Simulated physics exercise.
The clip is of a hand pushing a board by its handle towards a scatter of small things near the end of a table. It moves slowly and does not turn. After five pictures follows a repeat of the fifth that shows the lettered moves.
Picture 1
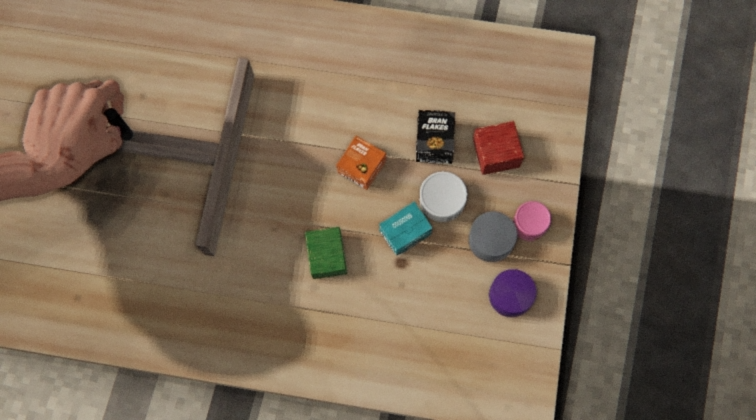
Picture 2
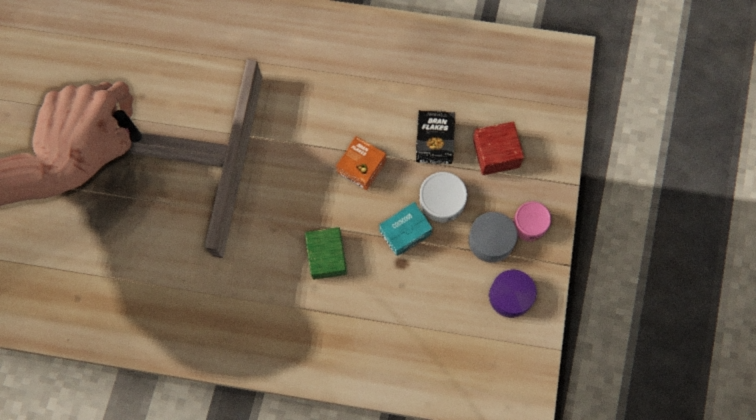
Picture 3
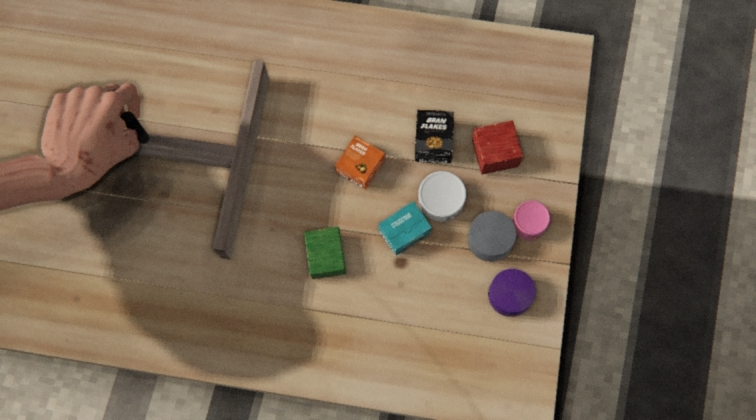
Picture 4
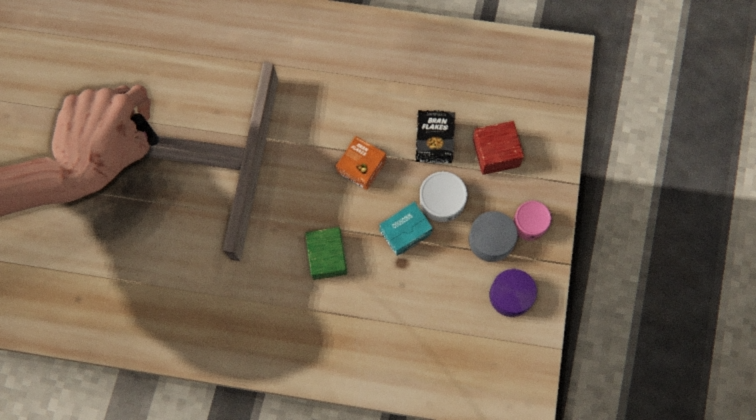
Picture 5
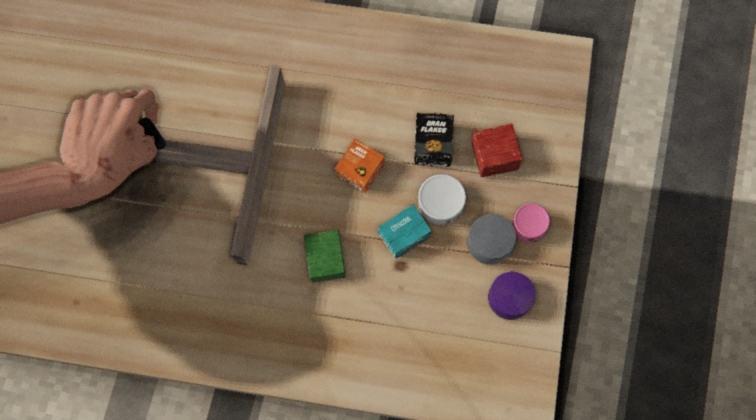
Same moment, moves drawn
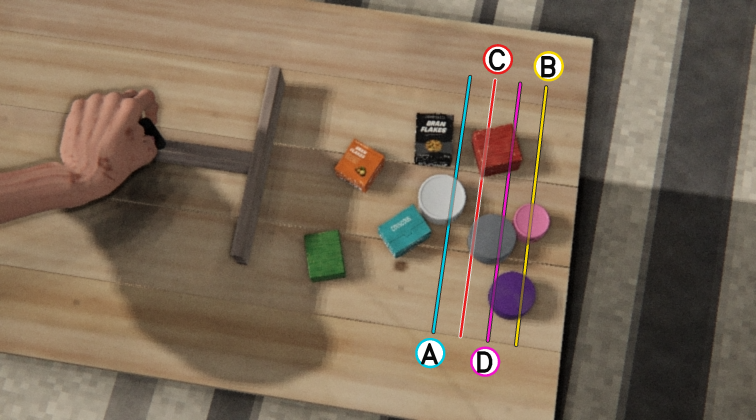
A hand slid a wooden board by its handle slowly to the right across a table, towards a scatter of small boxes, blocks and round tubs, which stayed where they were, untouched.
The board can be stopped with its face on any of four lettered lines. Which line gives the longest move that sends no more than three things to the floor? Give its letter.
It can go as far as D.
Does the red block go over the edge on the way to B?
Yes.
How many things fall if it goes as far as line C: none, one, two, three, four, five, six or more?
In all, none.
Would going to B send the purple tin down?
By then, yes.
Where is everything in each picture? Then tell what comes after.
The first picture shows white tub (443, 197); green block (327, 253); orange box (362, 163).
The second picture shows board (231, 151); pink jar (531, 222).
The third picture shows board (240, 152); black packet (434, 136).
The fourth picture shows board (249, 154); grey pot (492, 237).
The fifth picture shows board (256, 158); white tub (441, 200); green block (326, 256); orange box (360, 167).
On the marked copy, A at (452, 199); B at (532, 211); C at (479, 203); D at (505, 207).
Following D. Soon after the start, board (345, 171); green block (355, 264); orange box (374, 165).
Later, board (435, 184); pink jar (535, 225); red block (521, 147).
In the end, board (504, 194); pink jar over the edge; red block over the edge; two fallen.
As for the rest, A is within the limit but short; B drops five; C is within the limit but short.
